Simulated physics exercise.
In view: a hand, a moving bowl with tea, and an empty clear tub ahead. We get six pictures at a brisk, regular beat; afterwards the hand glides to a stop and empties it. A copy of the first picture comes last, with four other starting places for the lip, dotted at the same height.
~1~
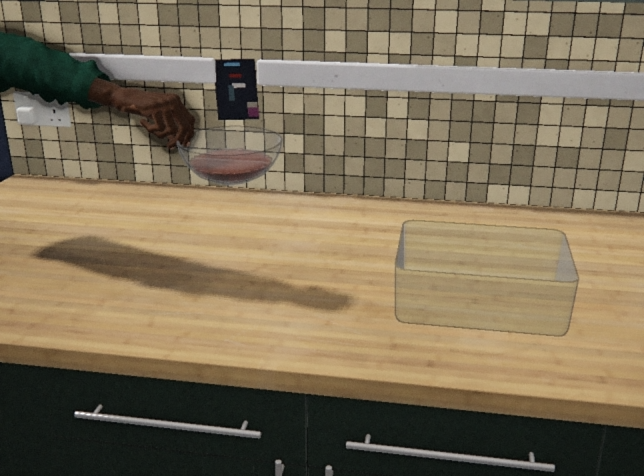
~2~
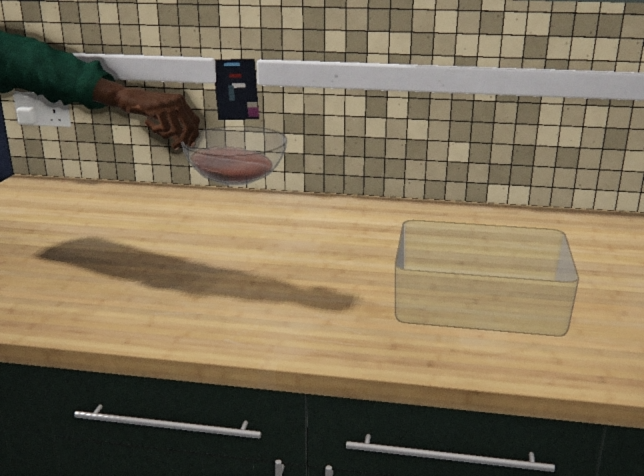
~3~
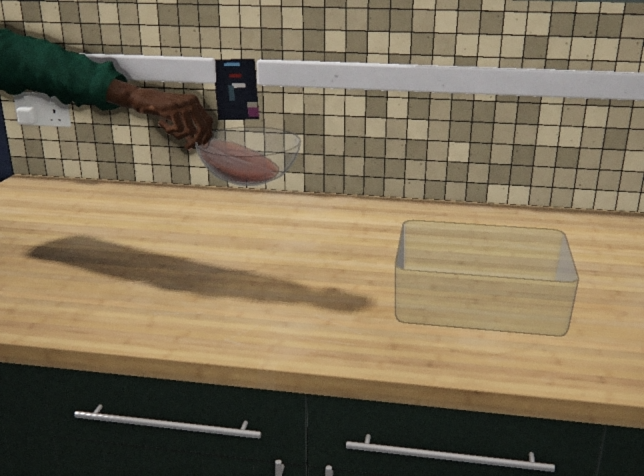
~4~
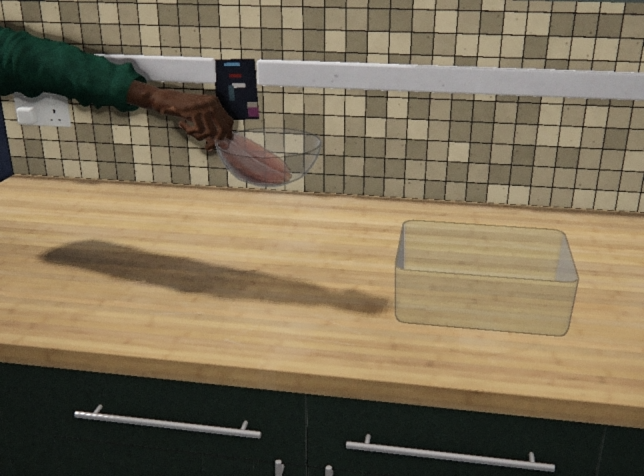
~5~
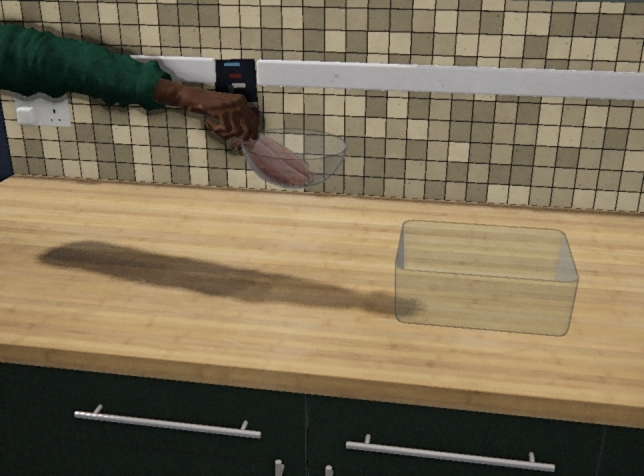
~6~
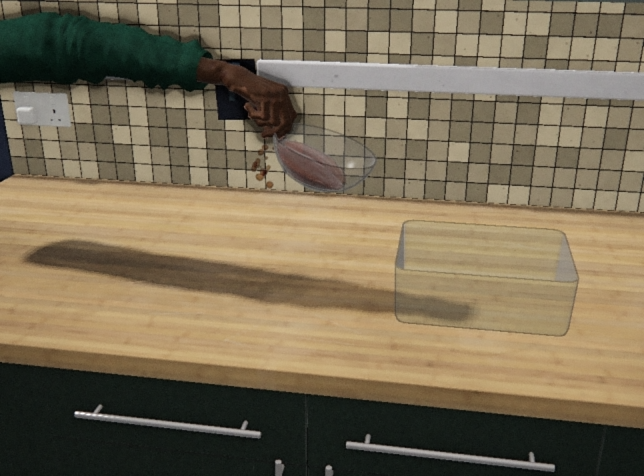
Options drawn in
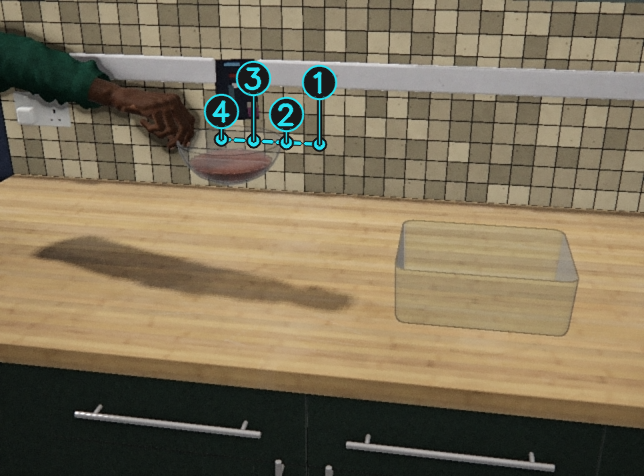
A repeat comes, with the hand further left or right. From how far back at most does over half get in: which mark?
The answer is spot 4.
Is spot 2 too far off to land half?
No, not at all.
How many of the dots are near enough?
All of them.
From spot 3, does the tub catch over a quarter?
Yes, it does.
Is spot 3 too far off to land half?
No, not at all.
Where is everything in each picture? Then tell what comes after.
In the first picture, upright, lip at (279, 142); tub from (394, 319) to (568, 334); nothing has left yet.
In the second picture, upright, lip at (284, 142); nothing has left yet.
In the third picture, upright, lip at (298, 143); nothing has left yet.
In the fourth picture, upright, lip at (319, 144); tea is over the rim, down to (217, 140).
In the fifth picture, tipped about 2°, lip at (345, 147); tea is over the rim, down to (241, 154).
In the sixth picture, tipped about 16°, lip at (375, 161); tea is over the rim, down to (270, 186).
In cyan, 1 at (319, 144); 2 at (286, 142); 3 at (253, 140); 4 at (221, 139).
With 1, about 86 % lands in the tub, 8 % falls short and 6 % goes beside or beyond.
With 2, about 91 % lands in the tub, 6 % falls short and 3 % goes beside or beyond.
With 3, about 78 % lands in the tub, 8 % falls short and 14 % goes beside or beyond.
With 4, about 65 % lands in the tub, 24 % falls short and 11 % goes beside or beyond.
